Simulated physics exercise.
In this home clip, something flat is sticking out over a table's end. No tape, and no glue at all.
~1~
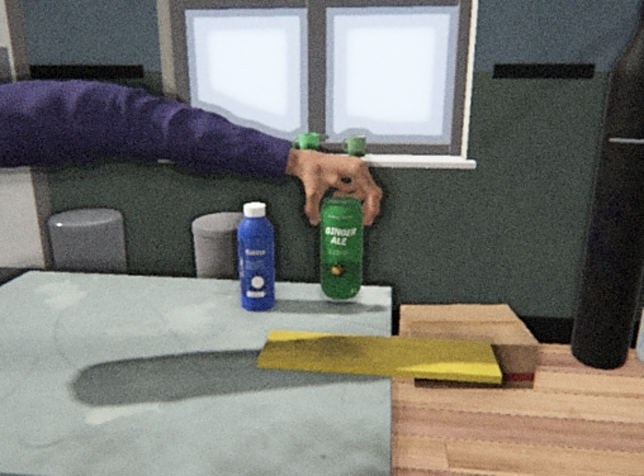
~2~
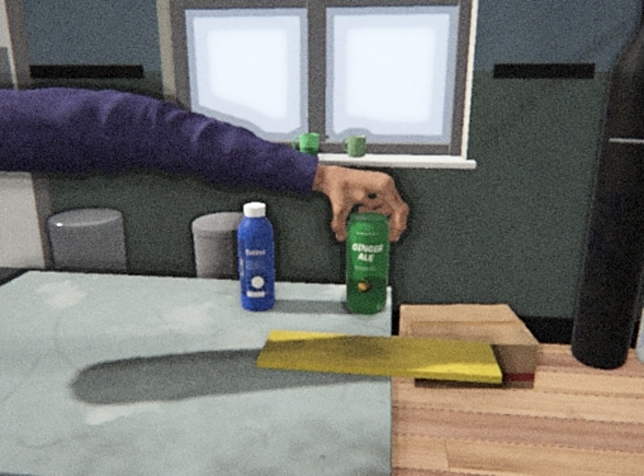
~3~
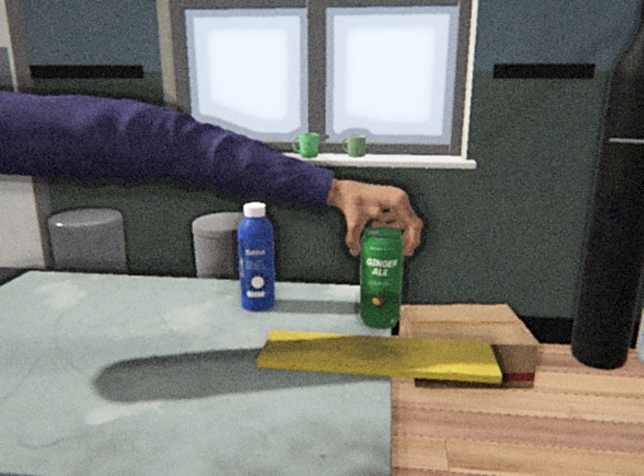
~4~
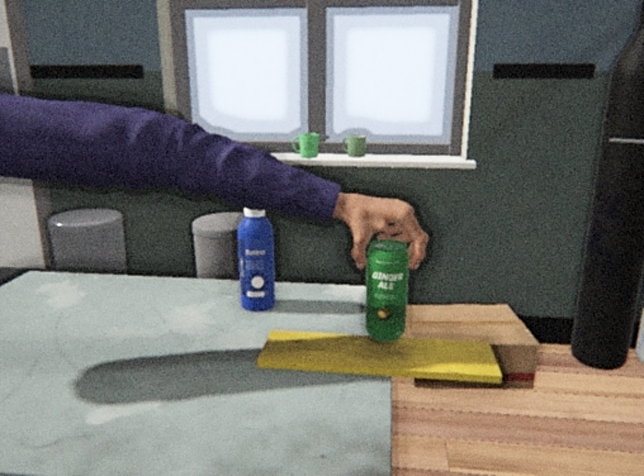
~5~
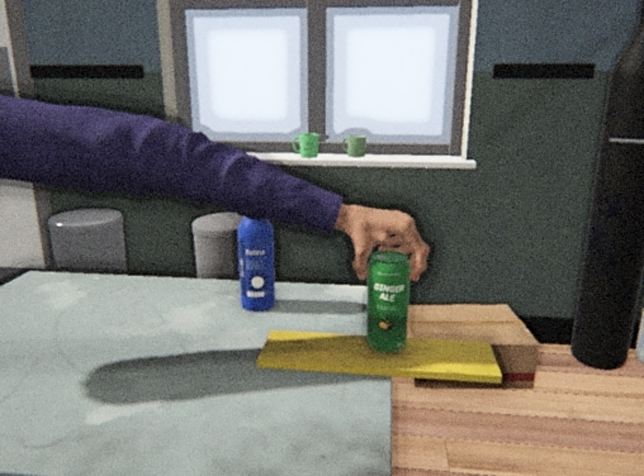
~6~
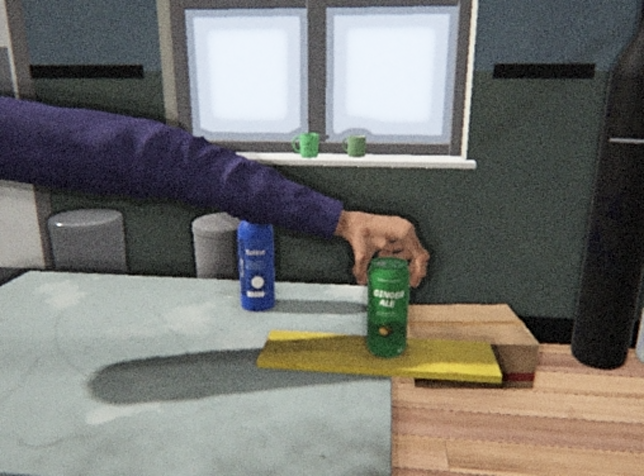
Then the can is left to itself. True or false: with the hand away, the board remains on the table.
True.
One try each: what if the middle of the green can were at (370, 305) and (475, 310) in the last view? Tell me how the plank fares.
Stays put, then Topples.
Then, 0.40 s after the last picture, nothing has stirred.
Then, 1.10 s after the last picture, green can resting near (388, 309).
At rest, all 3 in place. Seen from the same camera at the end, green can near (388, 309). The plank keeps its balance.
